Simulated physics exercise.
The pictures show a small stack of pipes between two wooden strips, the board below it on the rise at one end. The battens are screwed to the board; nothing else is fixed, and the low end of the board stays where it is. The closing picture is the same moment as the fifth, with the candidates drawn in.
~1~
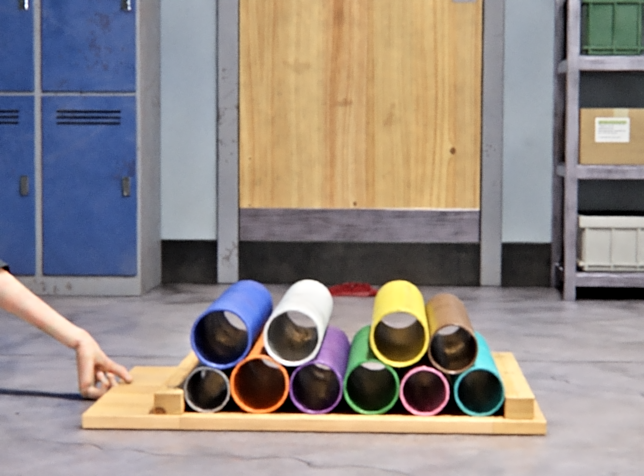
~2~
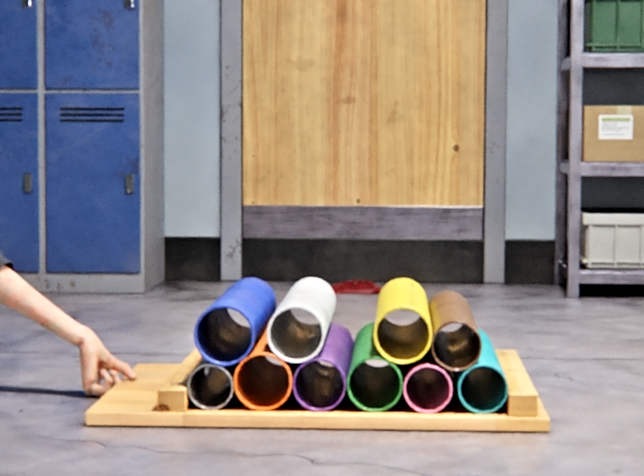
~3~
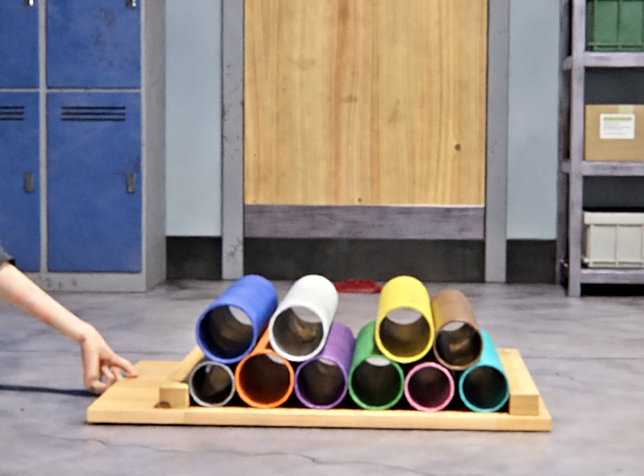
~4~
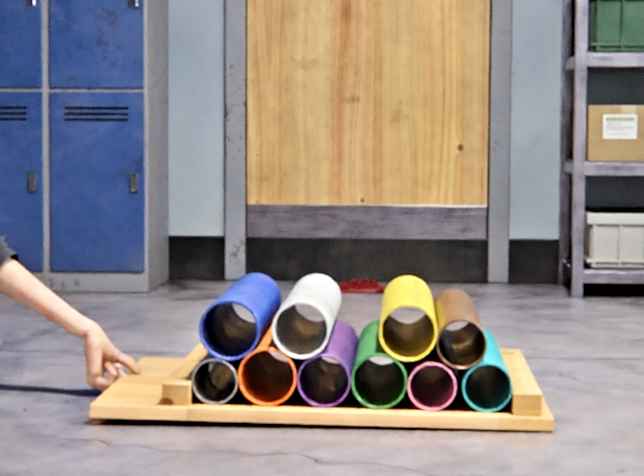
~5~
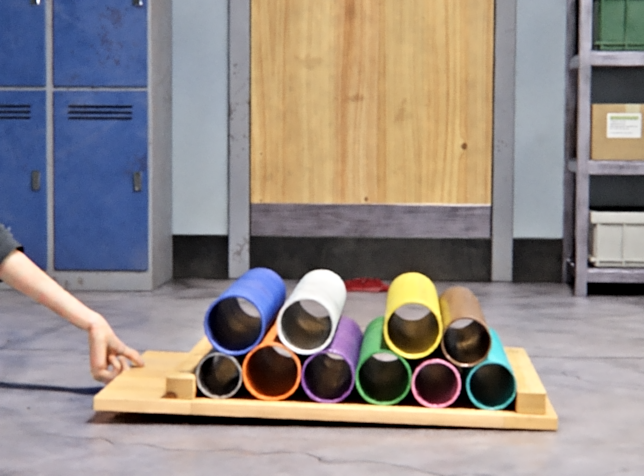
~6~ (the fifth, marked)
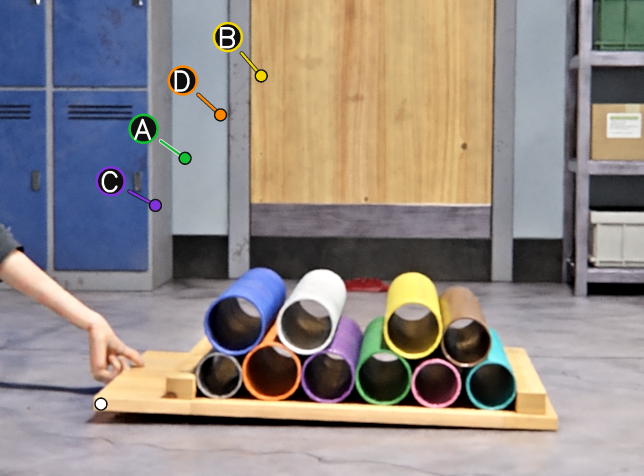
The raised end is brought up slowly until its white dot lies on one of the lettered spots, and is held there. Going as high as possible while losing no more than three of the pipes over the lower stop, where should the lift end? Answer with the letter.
A is the limit.
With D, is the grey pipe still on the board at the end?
The grey pipe: Yes.
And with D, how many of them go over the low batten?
With D, four.
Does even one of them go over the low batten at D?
Yes, at D.
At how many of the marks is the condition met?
Two of them.
On the marked copy, A at (185, 158); B at (261, 76); C at (155, 205); D at (220, 115); the white dot at (101, 404).
With A. Early on, board at 19°.
Further on, board at 35°.
At the end, board at 35°, three over the low batten (brown, white, yellow).
As for the rest, B four over the low batten (blue, brown, white, yellow); C three over the low batten (brown, white, yellow); D four over the low batten (blue, brown, white, yellow).
